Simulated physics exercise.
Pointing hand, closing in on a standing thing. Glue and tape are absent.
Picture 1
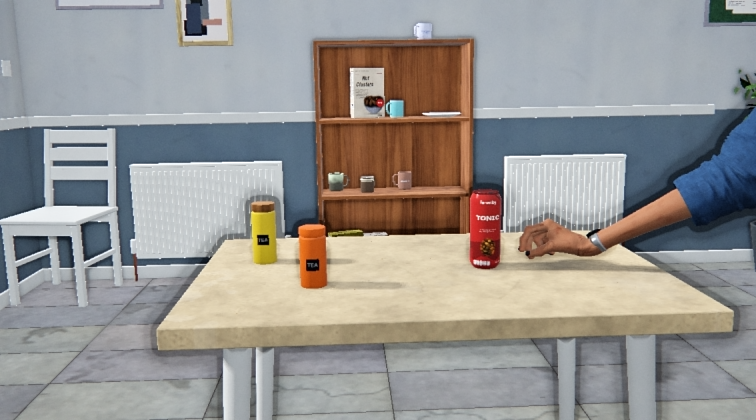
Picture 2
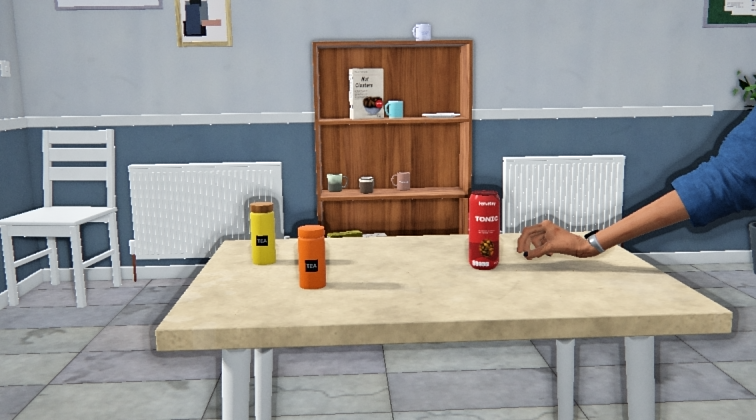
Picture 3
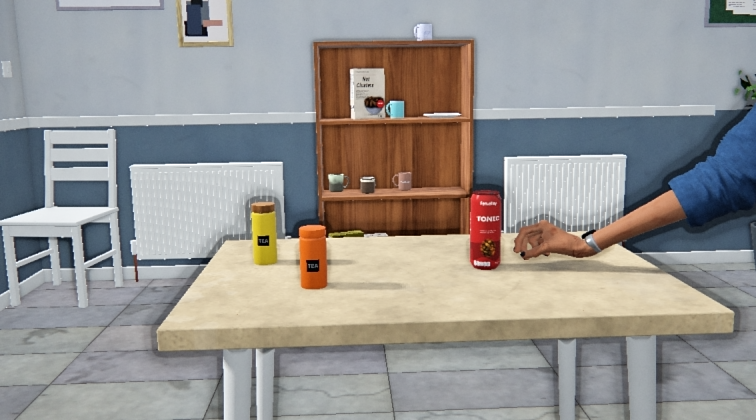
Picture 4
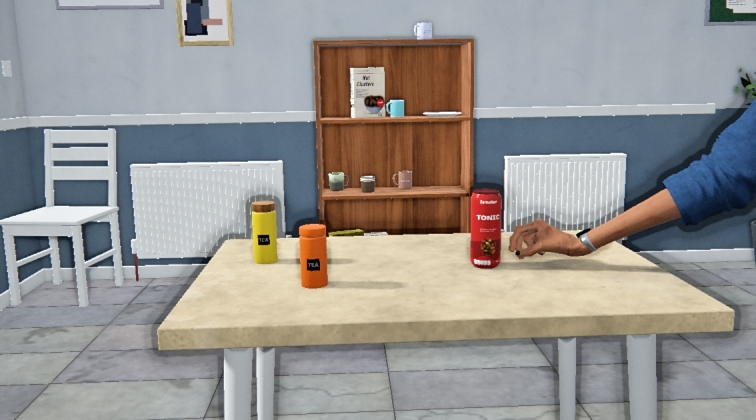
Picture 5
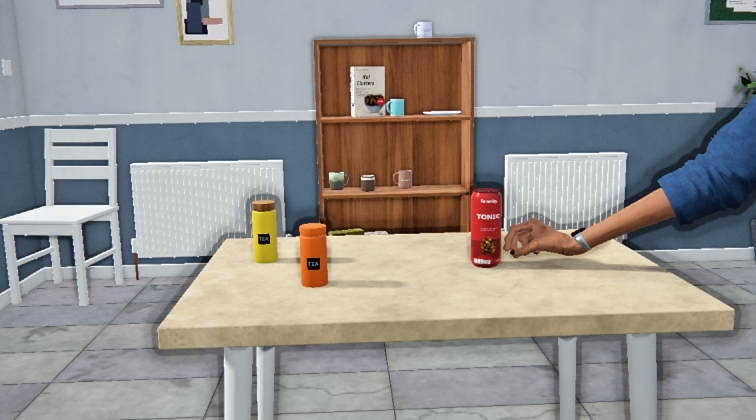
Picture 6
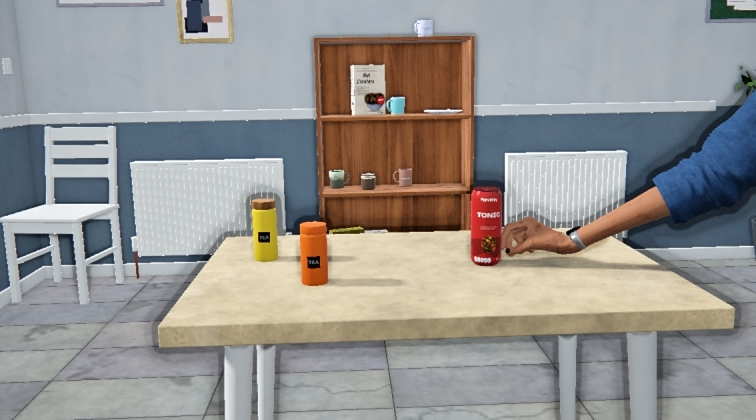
A hand reaches slowly left across a table toward a standing red can.
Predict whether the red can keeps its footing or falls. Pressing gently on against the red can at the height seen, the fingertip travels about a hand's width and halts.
Seems it remains erect after all.
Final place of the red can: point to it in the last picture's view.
It ends up near (429, 228).
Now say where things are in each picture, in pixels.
Red can (485, 229), in the first frame.
Red can (484, 230), in the second frame.
Red can (486, 230), in the third frame.
Red can (486, 229), in the fourth frame.
Red can (486, 228), in the fifth frame.
Red can (486, 226), in the sixth frame.
Then, 0.40 s after the last picture, red can slid about its own width near (466, 227).
Then, 0.80 s after the last picture, red can slid about its own width near (445, 227).
At rest, moved from the start, red can. Seen from the same camera at the end, red can near (429, 228).
